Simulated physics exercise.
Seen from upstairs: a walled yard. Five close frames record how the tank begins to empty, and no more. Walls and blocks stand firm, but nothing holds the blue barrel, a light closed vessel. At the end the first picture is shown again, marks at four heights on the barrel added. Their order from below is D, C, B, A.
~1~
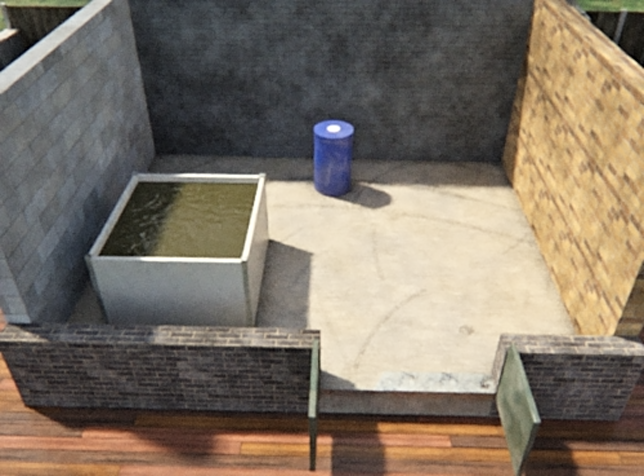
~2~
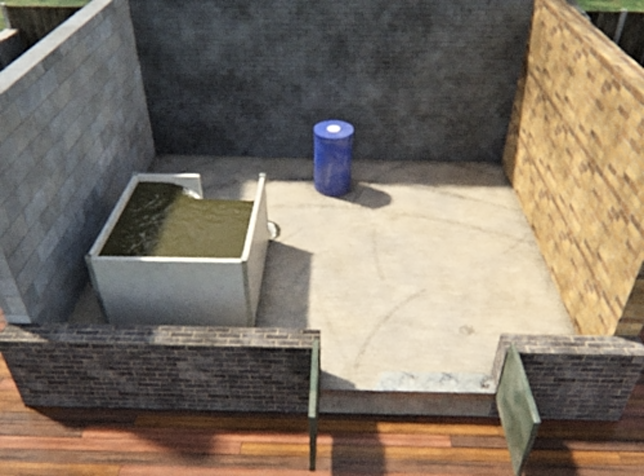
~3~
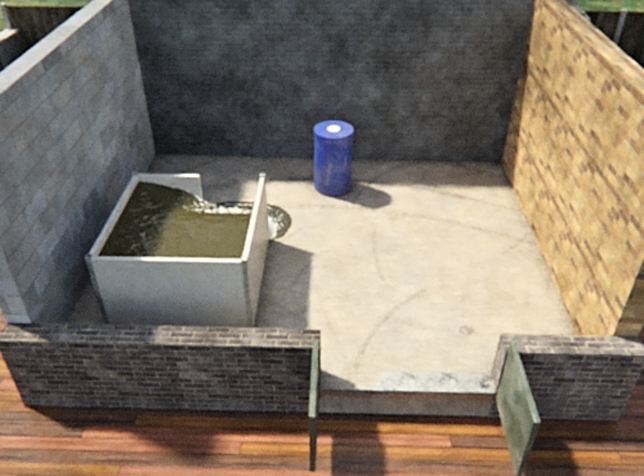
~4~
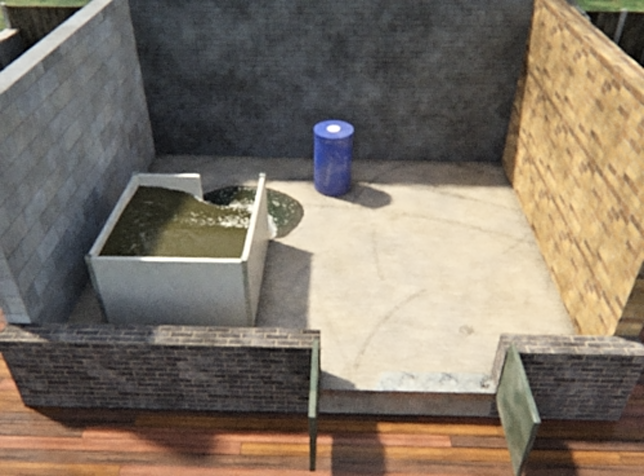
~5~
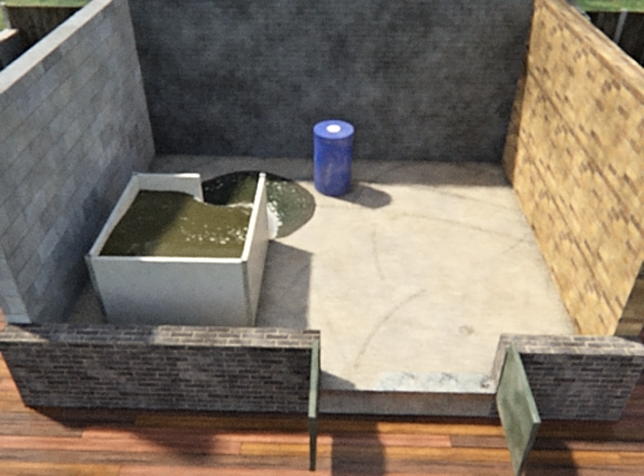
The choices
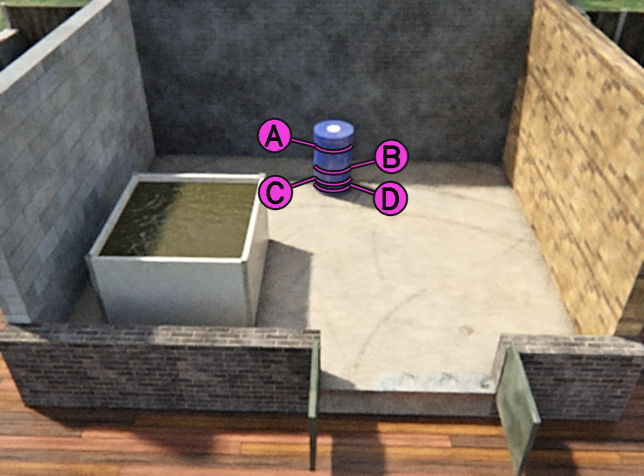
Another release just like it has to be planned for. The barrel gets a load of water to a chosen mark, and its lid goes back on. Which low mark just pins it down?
Take B.
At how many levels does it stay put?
Two of them.
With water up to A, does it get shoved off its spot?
No.
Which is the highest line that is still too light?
Here it is line C.
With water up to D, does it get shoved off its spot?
Yes, it does.
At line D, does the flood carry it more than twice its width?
Yes.
On the marked copy, A at (333, 151); B at (332, 173); C at (332, 184); D at (332, 191); from the bottom up D, C, B, A.
For line A, it does not move.
For line B, it shifts by a finger or two and stays.
For line C, it is pushed about 3 times its own width away.
For line D, it is pushed about 6 times its own width away.
